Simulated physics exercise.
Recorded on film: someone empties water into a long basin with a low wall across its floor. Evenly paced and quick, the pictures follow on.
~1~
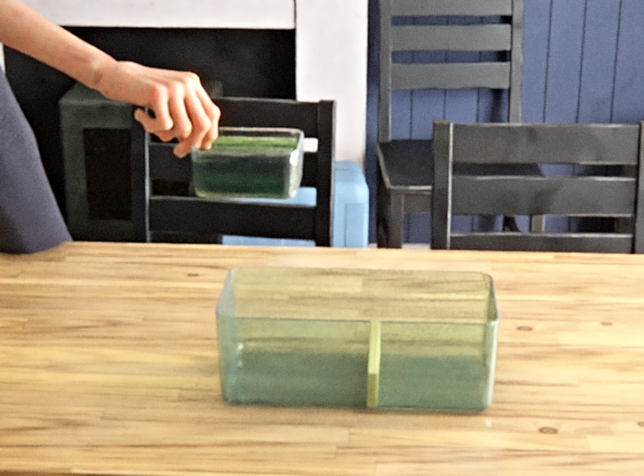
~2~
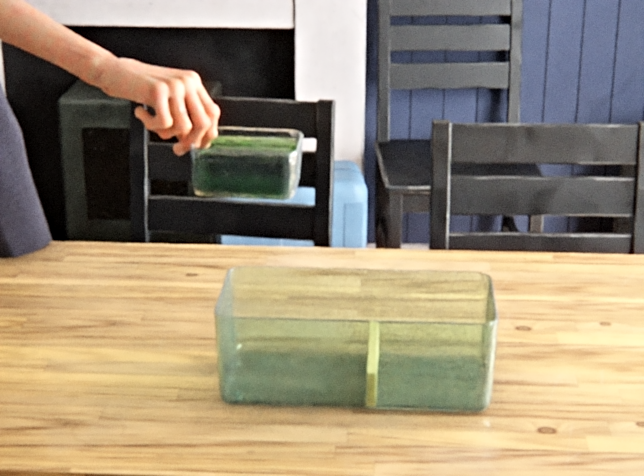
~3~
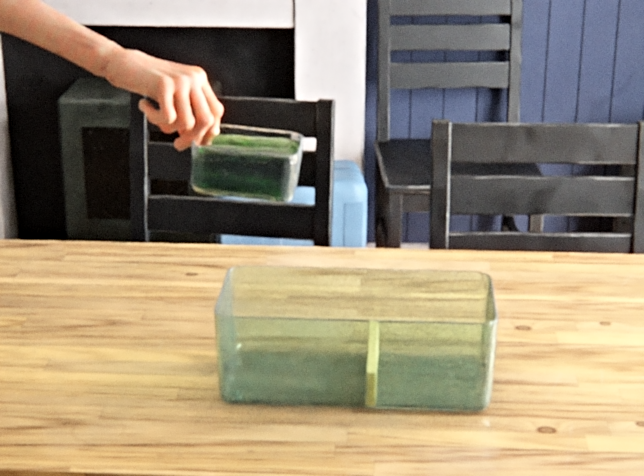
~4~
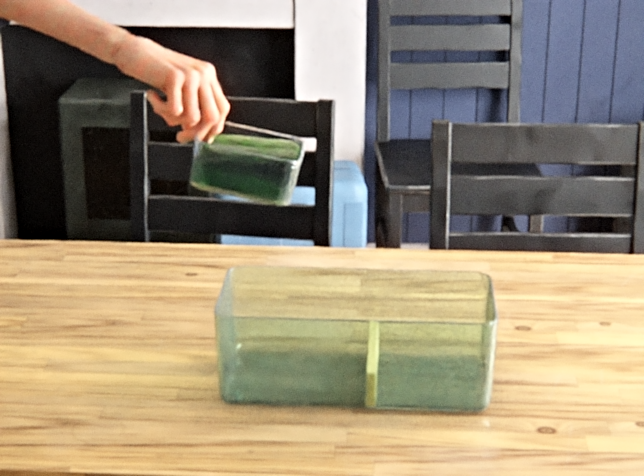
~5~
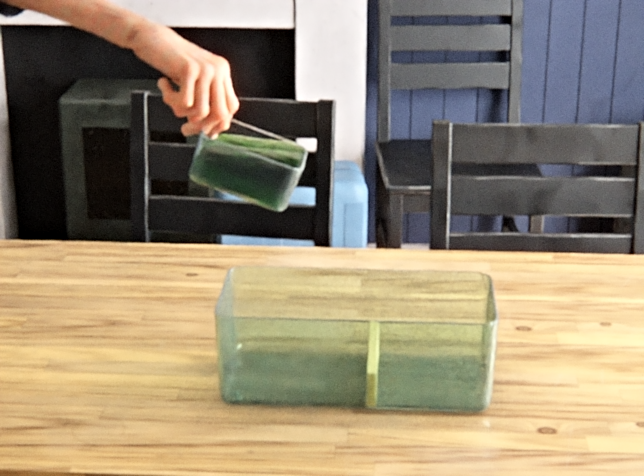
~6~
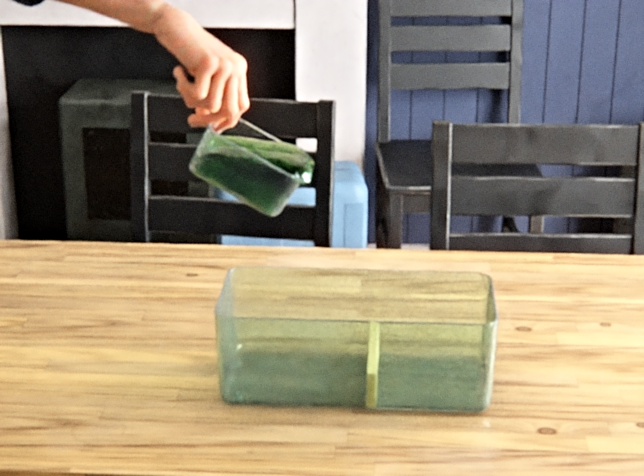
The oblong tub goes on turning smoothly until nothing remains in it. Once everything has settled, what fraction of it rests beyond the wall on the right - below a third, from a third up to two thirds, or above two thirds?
The right side is left with too little to make a third.
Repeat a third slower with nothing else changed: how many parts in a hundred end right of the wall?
Close to 35 per cent.
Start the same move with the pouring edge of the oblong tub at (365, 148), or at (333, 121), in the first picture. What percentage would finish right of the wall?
Try one: 85 %; try two: 75 %.
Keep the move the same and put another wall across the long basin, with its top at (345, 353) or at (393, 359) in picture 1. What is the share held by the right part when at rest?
Roughly 70 % and then 10 %.
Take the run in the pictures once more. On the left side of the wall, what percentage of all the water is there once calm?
About 75 per cent.
A moment on, the oblong tub is tipped on its side and 21 per cent is still to pour, 23 is left of the wall and 4 right of it.
Next, the oblong tub is tipped on its side and 6 per cent is still to pour, 67 is left of the wall and 21 right of it.
Then the oblong tub is tipped on its side and 1 per cent is still to pour, 72 is left of the wall and 22 right of it.
Later the oblong tub is tipped on its side and 0 per cent is still to pour, 76 is left of the wall and 22 right of it.
Finally, 76 per cent lies left of the wall, 22 right of it and 2 outside.
